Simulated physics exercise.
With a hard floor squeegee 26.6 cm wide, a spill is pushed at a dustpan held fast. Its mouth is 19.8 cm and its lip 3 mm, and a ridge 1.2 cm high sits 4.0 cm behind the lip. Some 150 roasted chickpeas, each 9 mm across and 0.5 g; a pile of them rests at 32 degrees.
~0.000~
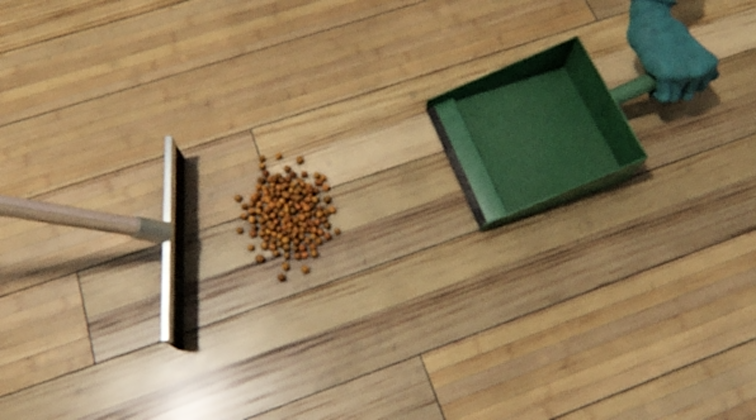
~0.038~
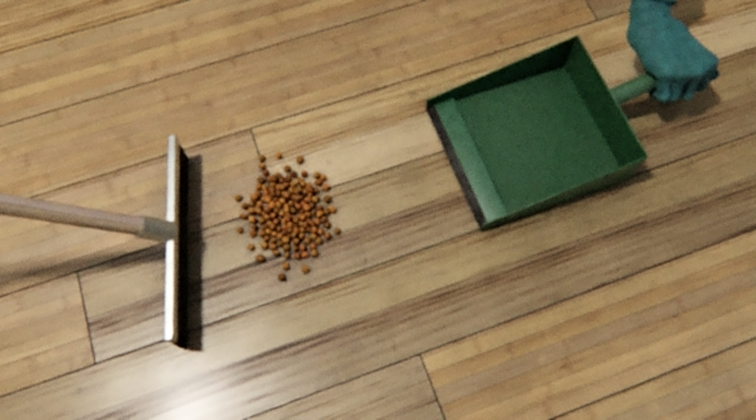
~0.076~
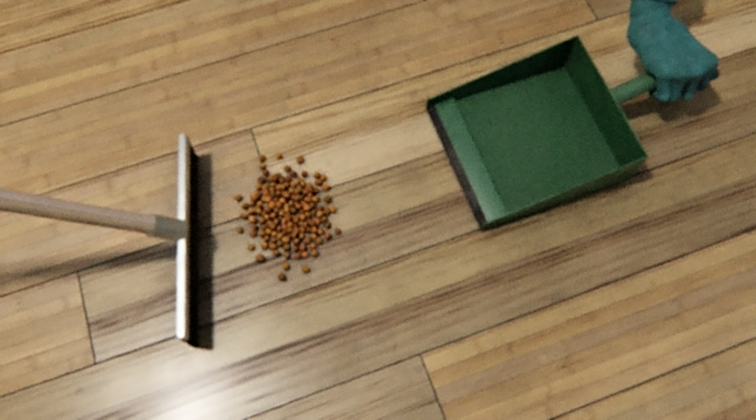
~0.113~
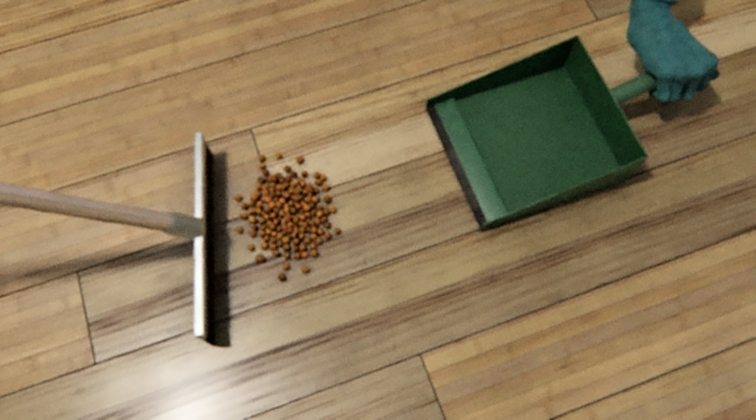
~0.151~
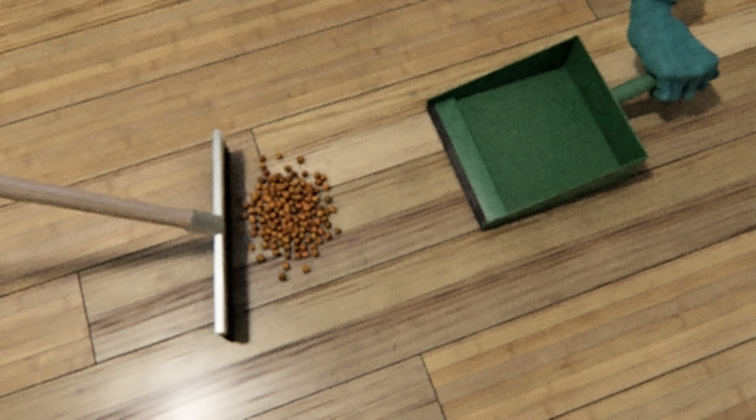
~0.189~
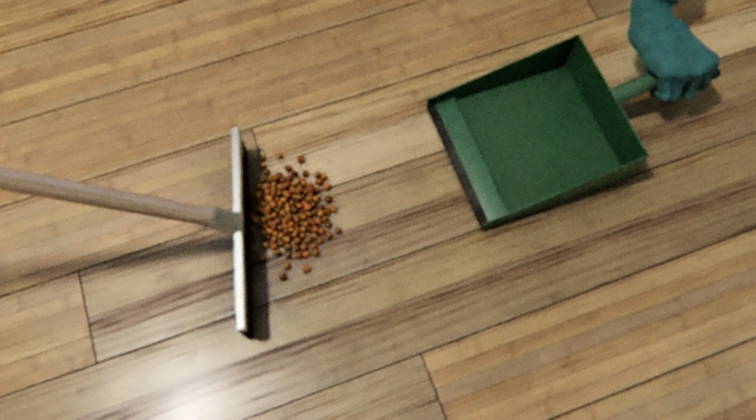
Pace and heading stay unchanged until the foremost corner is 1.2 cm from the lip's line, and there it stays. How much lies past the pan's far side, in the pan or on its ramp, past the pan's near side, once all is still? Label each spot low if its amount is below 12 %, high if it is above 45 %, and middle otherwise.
Past the pan's far side: Low, in the pan or on its ramp: Middle, past the pan's near side: Middle.
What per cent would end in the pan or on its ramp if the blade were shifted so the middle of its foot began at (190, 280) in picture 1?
20 %.
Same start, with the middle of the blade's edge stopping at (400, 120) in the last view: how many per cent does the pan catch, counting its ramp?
About 0 %.
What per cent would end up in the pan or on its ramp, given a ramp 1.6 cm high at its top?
It would be roughly 15 percent.
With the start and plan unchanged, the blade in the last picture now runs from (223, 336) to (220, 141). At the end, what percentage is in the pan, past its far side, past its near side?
You'd see pan at 25, far at 0 and near at 30.
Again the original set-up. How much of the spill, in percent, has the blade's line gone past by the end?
About 5 percent.
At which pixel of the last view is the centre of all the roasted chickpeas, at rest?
Resting centre estimate: Around (461, 196).
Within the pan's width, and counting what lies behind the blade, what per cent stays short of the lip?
Around 60 in a hundred.
Then, at 0.40 s, middle of the blade 17 cm from the lip; 0 % over the lip, far side 0 %, near side 5 %.
After 0.54 s, middle of the blade 9 cm from the lip; 0 % over the lip, far side 0 %, near side 10 %.
After 0.81 s, middle of the blade 4 cm from the lip; 15 % over the lip, far side 0 %, near side 20 %.
In the end, at 1.2 s, far side 0 %, pan 15 %, near side 20 %, in front of the lip or behind the blade 60 %.
